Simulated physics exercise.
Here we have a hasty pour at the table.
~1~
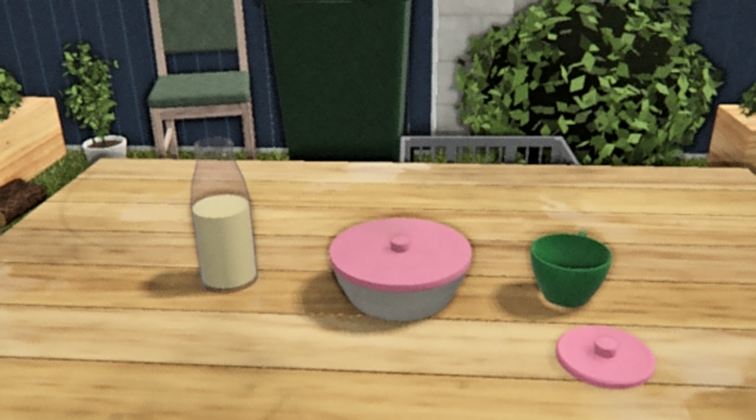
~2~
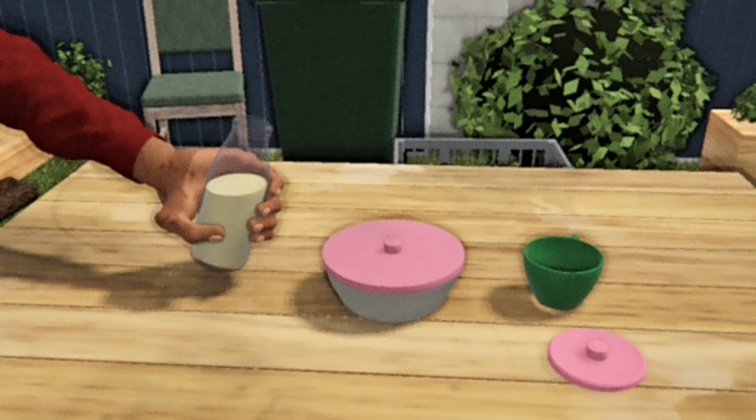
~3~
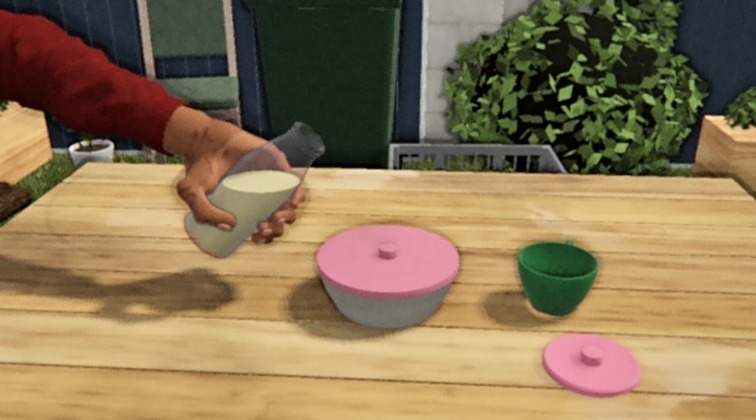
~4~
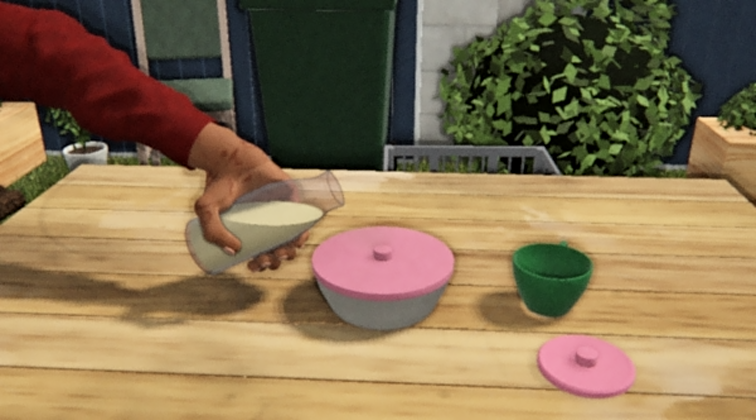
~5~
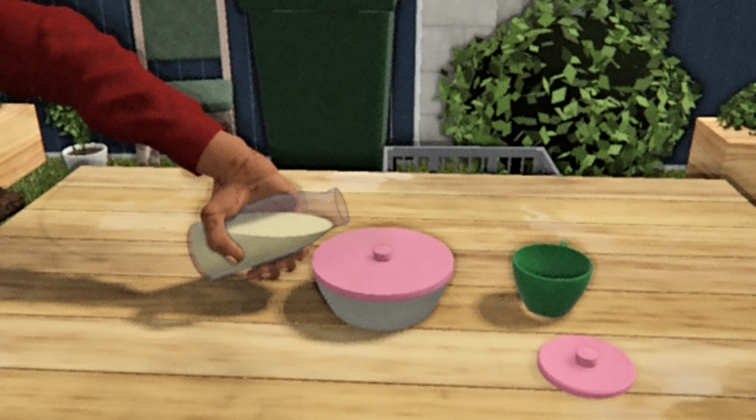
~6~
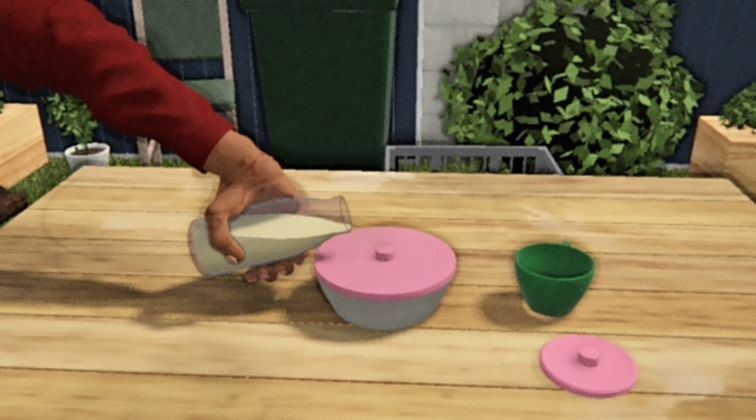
At a wooden outdoor table, a hand in a red sleeve grasped a half-full milk bottle and tilted it steadily rightward beside a pink-lidded dish, while an open green cup sat farther right.
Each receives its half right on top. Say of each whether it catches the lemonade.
Left, the dish gets none inside; right, the cup catches it.
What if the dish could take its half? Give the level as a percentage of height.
Some 30 per cent.
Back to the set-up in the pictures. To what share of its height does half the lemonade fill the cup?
Roughly 75 per cent.
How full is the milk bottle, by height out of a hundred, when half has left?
Roughly 25 per cent.
Shortly, it hits the lid of the dish and runs off.
Then, the lemonade goes into the cup.
At the finish, the dish is empty, in a puddle; the cup has its share inside.
